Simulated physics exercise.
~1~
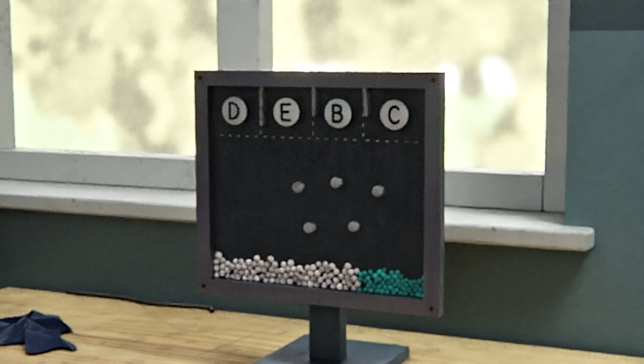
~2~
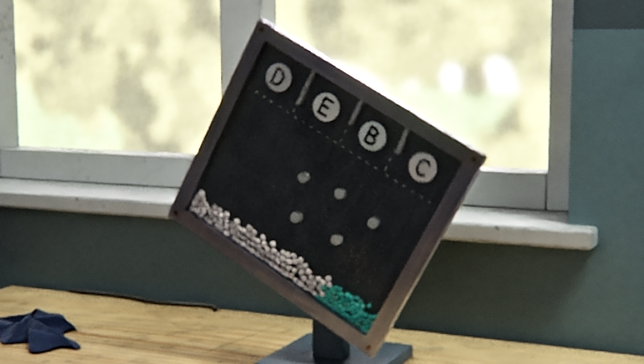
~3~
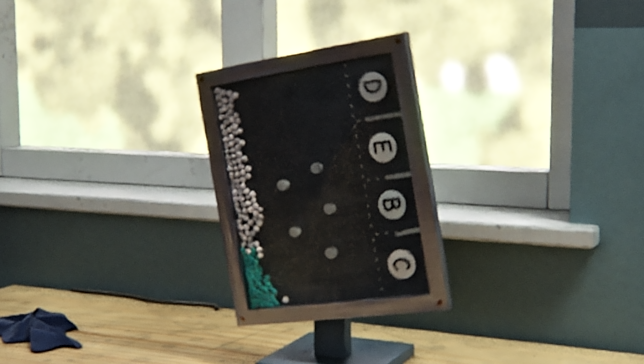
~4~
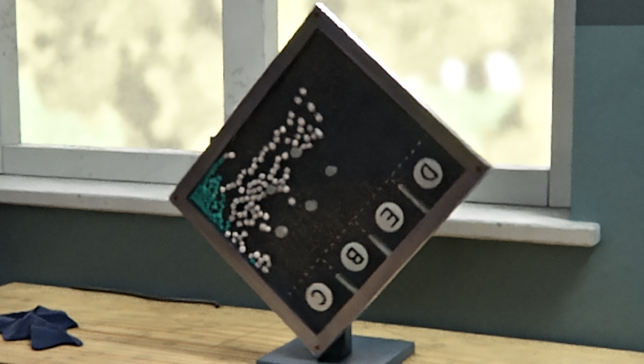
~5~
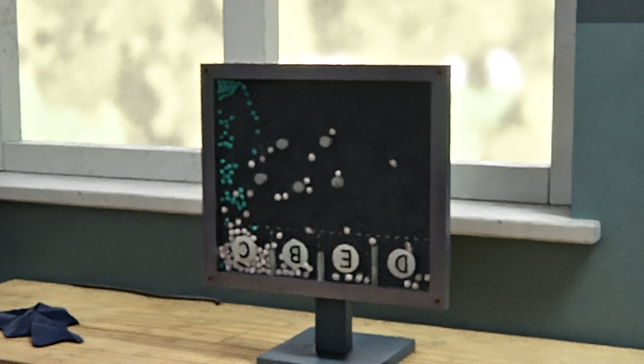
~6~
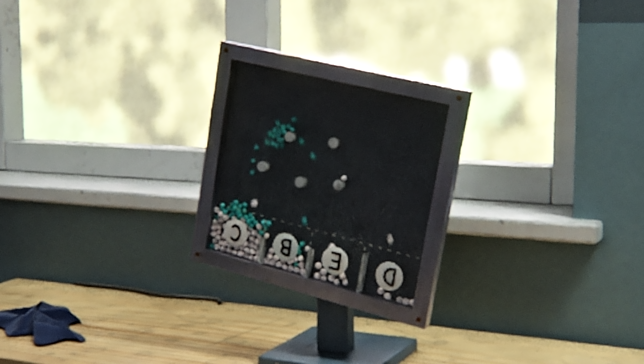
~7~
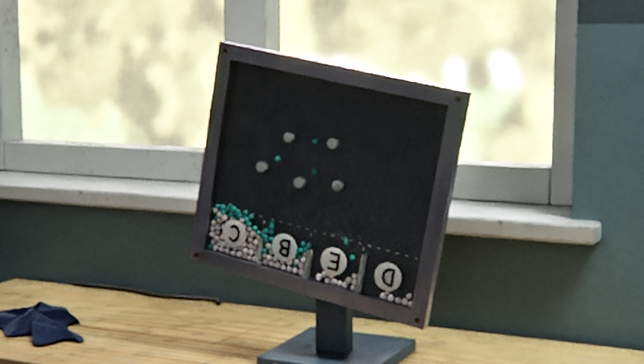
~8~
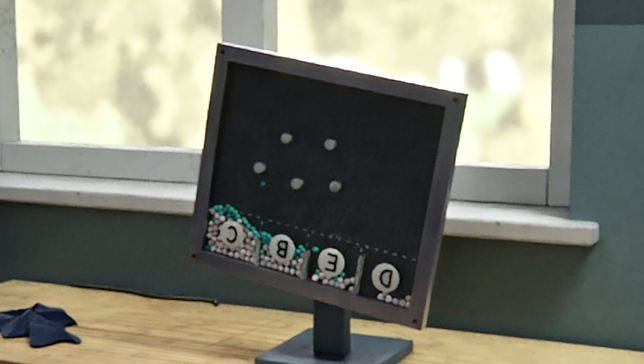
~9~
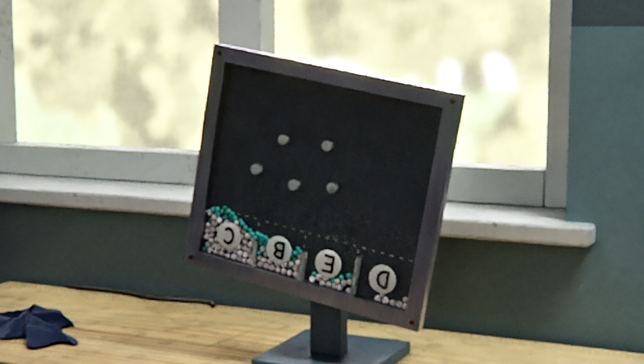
Upright dark puzzle box turning clockwise past upside down, white and turquoise pills tumbling past pegs and settling mostly in pocket C.
